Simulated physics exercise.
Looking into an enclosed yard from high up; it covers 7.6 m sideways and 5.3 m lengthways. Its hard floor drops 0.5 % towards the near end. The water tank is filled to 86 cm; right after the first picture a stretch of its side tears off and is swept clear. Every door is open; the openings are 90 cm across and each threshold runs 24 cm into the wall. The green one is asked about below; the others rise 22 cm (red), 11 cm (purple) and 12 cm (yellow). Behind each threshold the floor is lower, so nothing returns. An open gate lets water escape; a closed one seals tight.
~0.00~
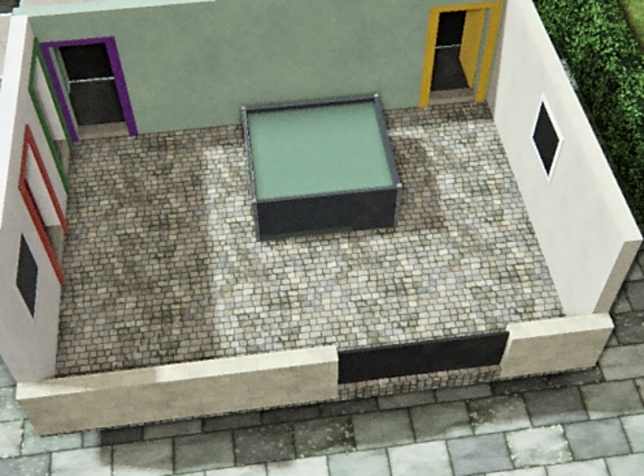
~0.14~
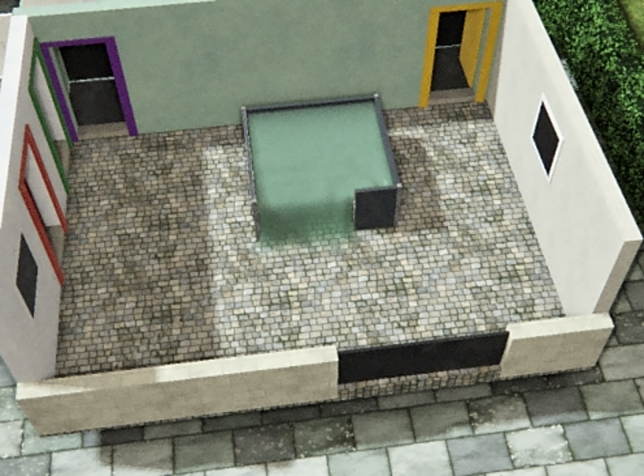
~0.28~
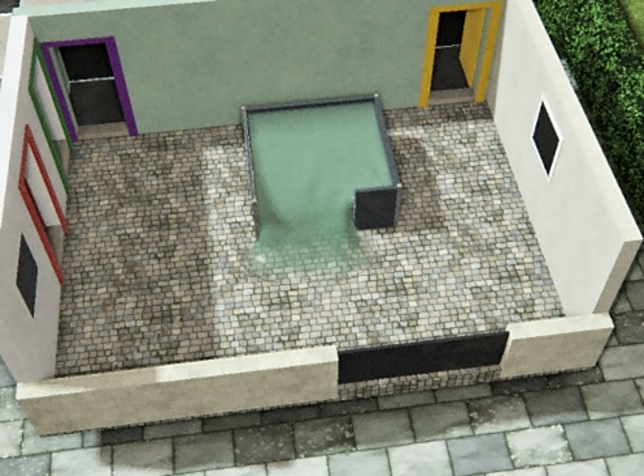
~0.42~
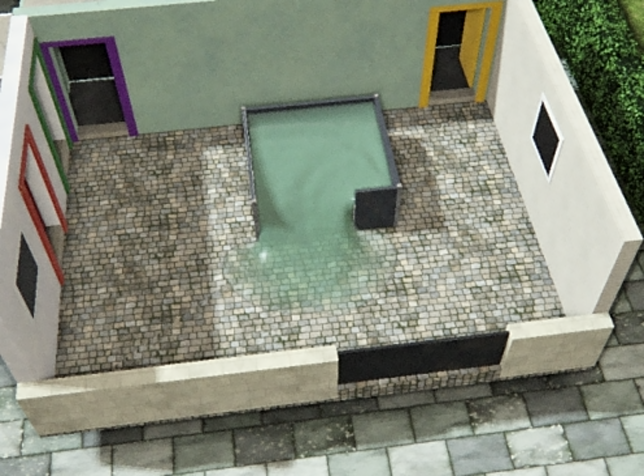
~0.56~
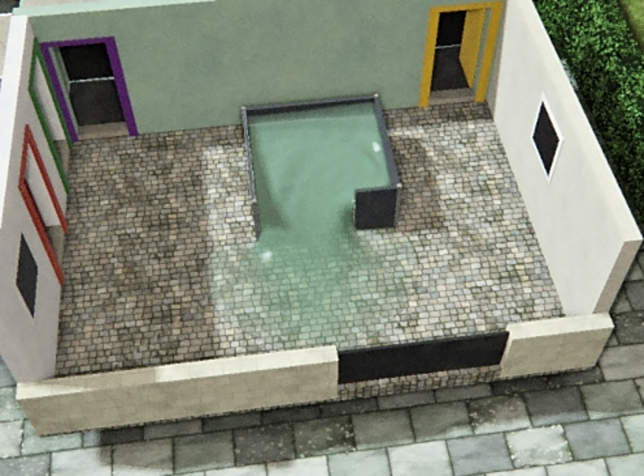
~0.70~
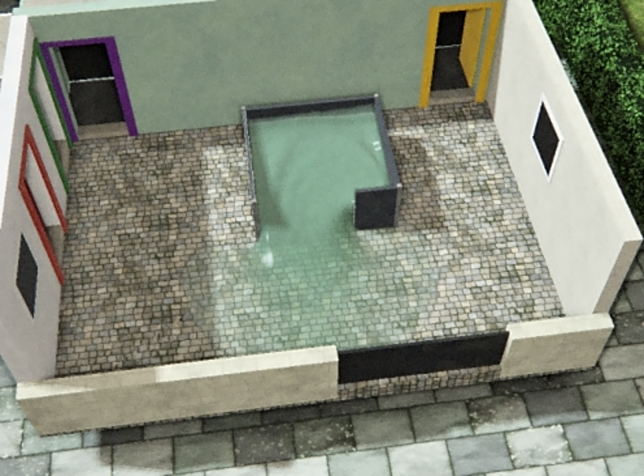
To begin with, still green water fills a dark-sided tank in a walled, paved yard with purple, yellow, red and green doorways. Then part of the tank's front side is gone, and water pours through the gap onto the paving. It spreads toward the near wall, thinning as it widens.
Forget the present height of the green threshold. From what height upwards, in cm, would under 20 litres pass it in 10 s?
At least 11 cm or so.
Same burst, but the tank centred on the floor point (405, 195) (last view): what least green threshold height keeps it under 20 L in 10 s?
Some 12.0 cm.
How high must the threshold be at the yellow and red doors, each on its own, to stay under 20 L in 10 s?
About 13.5 cm at yellow and 7.0 cm at red.
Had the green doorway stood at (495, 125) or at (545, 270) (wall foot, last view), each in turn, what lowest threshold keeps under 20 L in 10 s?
Roughly 12.0 and 16 cm.
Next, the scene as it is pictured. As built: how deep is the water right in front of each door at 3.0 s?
Depths in cm: Green 0, red 7, purple 0, yellow 0.
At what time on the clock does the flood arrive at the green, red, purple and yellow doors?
Arrival: Green 3.2 s, red 2.6 s, purple 3.6 s, yellow 3.8 s.
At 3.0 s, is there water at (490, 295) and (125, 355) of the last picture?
In turn: Under water, flooded.
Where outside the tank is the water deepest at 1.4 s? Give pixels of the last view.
At about (308, 378).
After 1.4 s water covers 30 % of the floor, deepest (52 cm) near (308, 378); it has not reached the green door.
After 3.0 s water covers 50 % of the floor, deepest (44 cm) near (67, 408); it has not reached the green door.
After 10.0 s water covers 100 % of the floor, deepest (16 cm) near (495, 218); 12 cm at the green door, 0 litres in over its 27 cm threshold.
At the green door as built, the water arrived by 3.3 s and peaked near 15 cm at 7.8 s.
Run again over the same 10 s with other heights there, 30 litres in over 9.5 cm, 10 litres over 12.5 cm. The limit of 20 litres is kept from about 11 cm up.
